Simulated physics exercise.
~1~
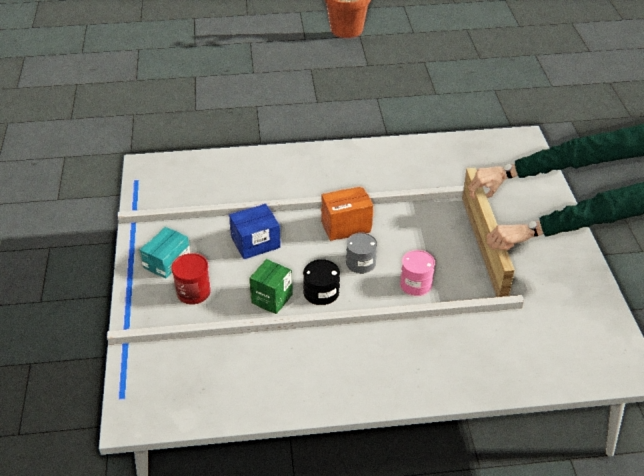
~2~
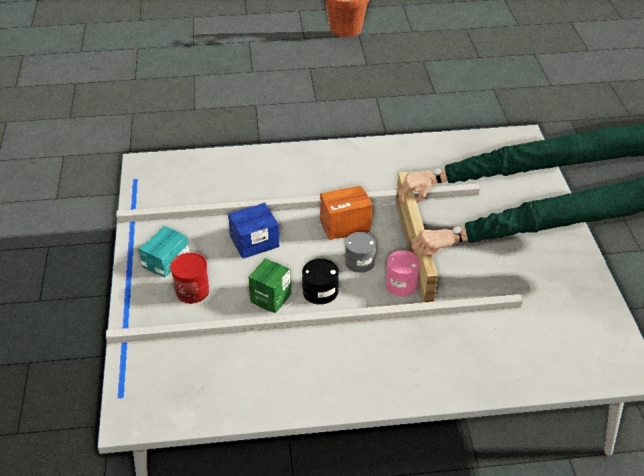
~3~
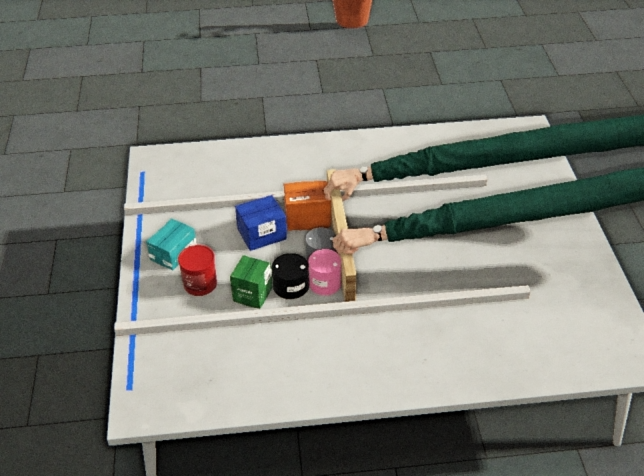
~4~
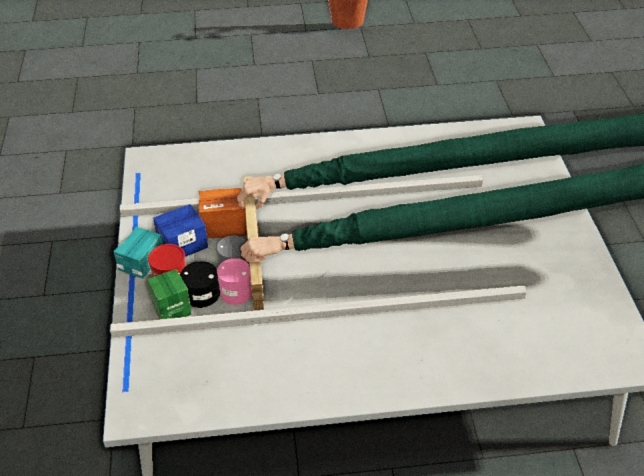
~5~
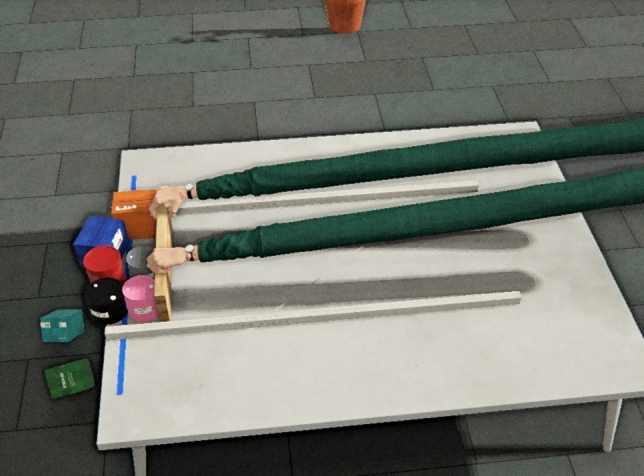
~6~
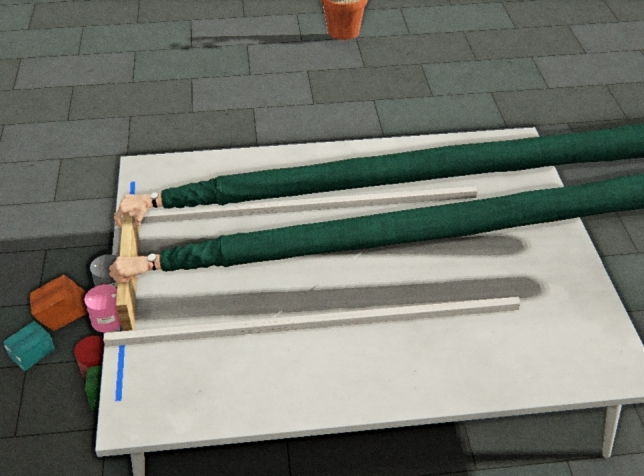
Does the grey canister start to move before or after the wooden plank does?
It starts after the plank. The hands are already sliding the plank left while the grey canister is still in its place, and the canister moves only later.
